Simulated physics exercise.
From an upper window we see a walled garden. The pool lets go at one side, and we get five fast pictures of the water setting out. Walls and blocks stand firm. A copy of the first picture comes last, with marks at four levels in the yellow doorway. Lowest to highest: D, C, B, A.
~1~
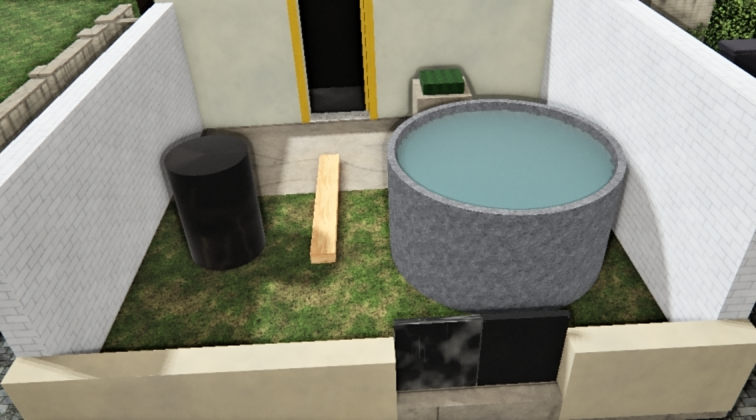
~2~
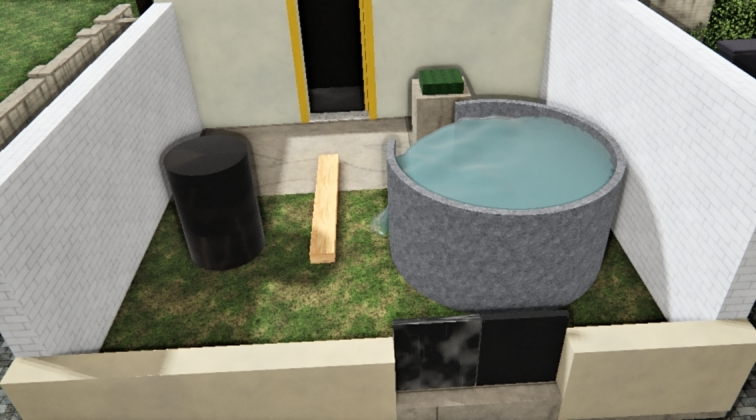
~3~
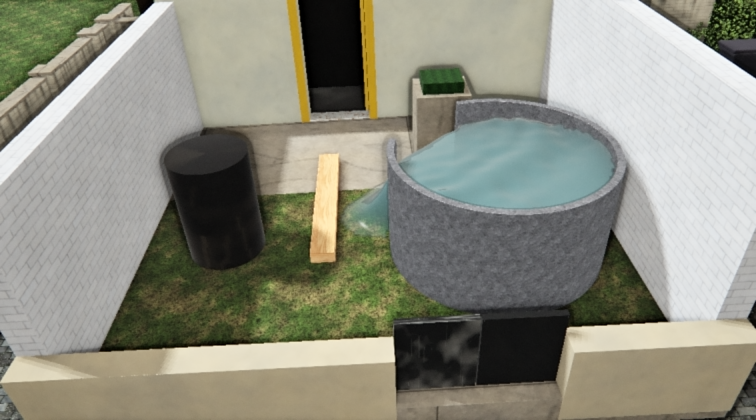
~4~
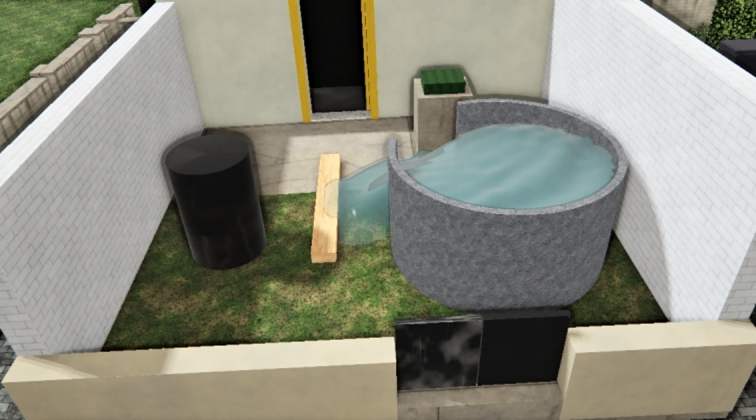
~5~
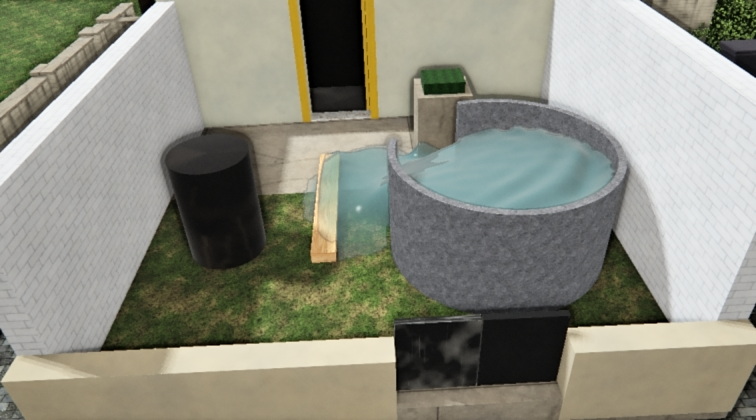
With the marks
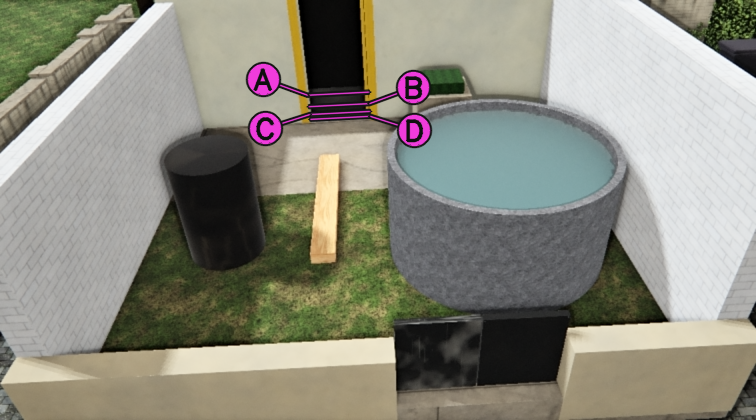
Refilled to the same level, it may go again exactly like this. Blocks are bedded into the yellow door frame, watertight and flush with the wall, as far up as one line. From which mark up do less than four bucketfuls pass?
Mark A.
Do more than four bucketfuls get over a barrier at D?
Yes, it does.
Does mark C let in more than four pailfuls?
Yes.
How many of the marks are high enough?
One.
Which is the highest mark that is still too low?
B.
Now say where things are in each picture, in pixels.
Water in the pool at rest, its middle at (502, 155); foot of the yellow doorway at (340, 120); shut gate at (480, 328), in the first frame.
In the second frame, 2 % of the ground under water, visible out to (377, 226).
In the third frame, 5 % of the ground under water, visible out to (351, 221).
In the fourth frame, 8 % of the ground under water, visible out to (346, 238).
In the fifth frame, 13 % of the ground under water, visible out to (348, 153).
In magenta, A at (338, 93); B at (339, 105); C at (339, 113); D at (340, 117); from the bottom up D, C, B, A.
Choosing A, a bucket or two gets in.
Choosing B, some 20 bucketfuls get in.
Choosing C, dozens of bucketfuls pour in.
Choosing D, dozens of bucketfuls pour in.
